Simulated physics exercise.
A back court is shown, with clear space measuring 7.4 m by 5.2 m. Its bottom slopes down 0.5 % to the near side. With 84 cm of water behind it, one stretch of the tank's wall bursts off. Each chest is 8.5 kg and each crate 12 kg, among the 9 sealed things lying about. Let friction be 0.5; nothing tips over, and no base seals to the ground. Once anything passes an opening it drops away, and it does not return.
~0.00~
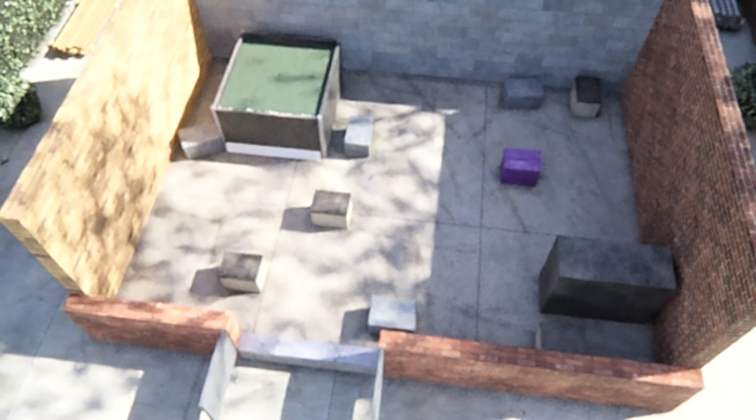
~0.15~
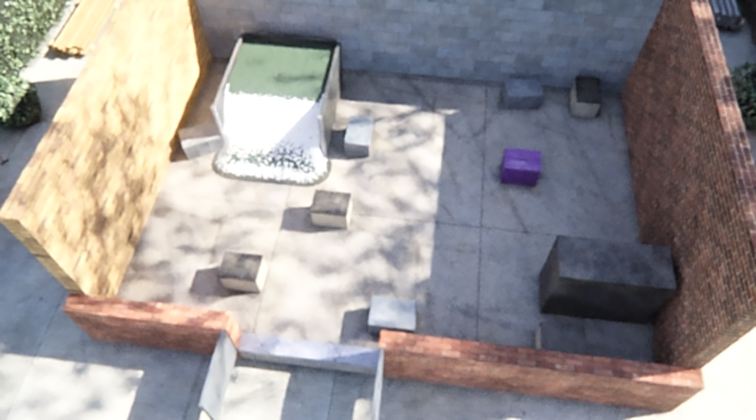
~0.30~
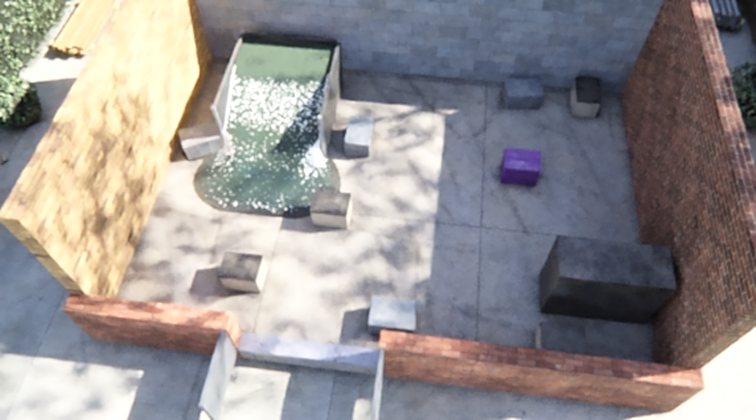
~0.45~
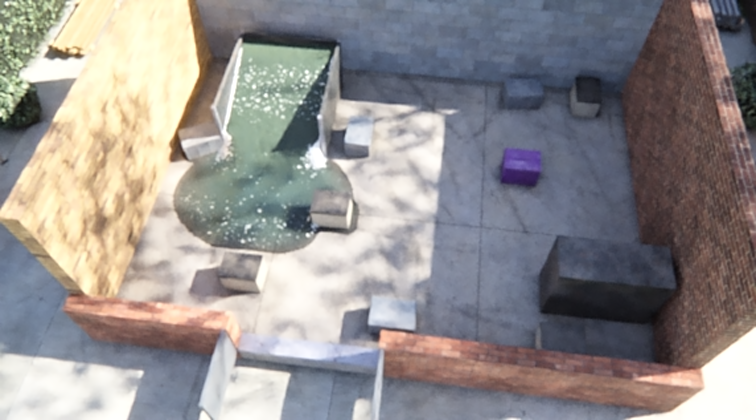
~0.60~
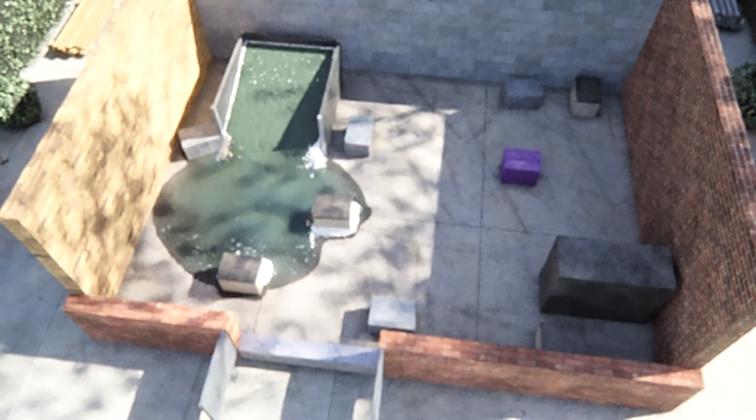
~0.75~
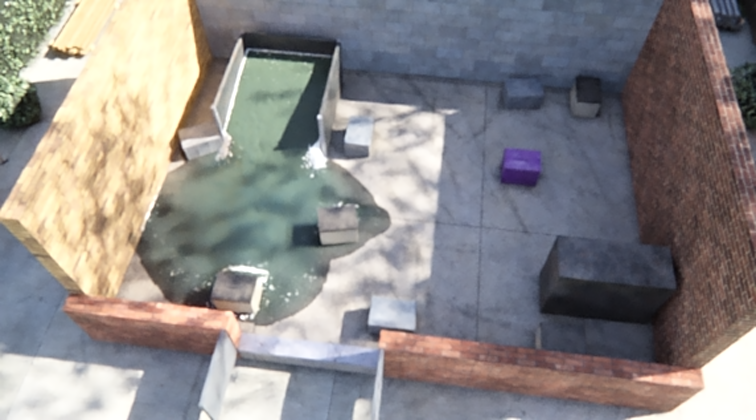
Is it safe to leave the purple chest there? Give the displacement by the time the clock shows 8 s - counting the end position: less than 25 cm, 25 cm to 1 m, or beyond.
The purple chest? It stays roughly where it started.
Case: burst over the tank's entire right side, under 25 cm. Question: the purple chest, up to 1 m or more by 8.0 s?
My answer is that the purple chest is flushed far out.
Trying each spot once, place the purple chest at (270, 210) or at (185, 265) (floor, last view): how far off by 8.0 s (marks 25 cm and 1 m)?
Try one, it is swept a long way; try two, it is swept a long way.
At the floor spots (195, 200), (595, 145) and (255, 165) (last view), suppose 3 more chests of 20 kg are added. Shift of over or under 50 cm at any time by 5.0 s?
From first to last: Surpasses it, does not reach it, surpasses it.
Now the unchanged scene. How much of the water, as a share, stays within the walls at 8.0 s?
Remaining: Approx. 64 per cent.
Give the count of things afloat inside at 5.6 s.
I count 4.
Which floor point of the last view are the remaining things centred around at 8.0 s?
Near (491, 174).
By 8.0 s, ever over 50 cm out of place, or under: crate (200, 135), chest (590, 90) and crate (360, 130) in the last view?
First one went too far, second one stayed inside, third one stayed inside.
After 1.6 s the purple chest is near (523, 159), 0.0 m from its start, aground; 0 of 9 are out; 2 afloat.
After 3.6 s the purple chest is near (523, 159), 0.0 m from its start, aground; 1 of 9 are out; 2 afloat.
After 5.6 s the purple chest is near (523, 159), 0.0 m from its start, aground; 1 of 9 are out; 4 afloat.
After 8.0 s the purple chest is near (524, 157), 0.0 m from its start, aground; 1 of 9 are out; 3 afloat.
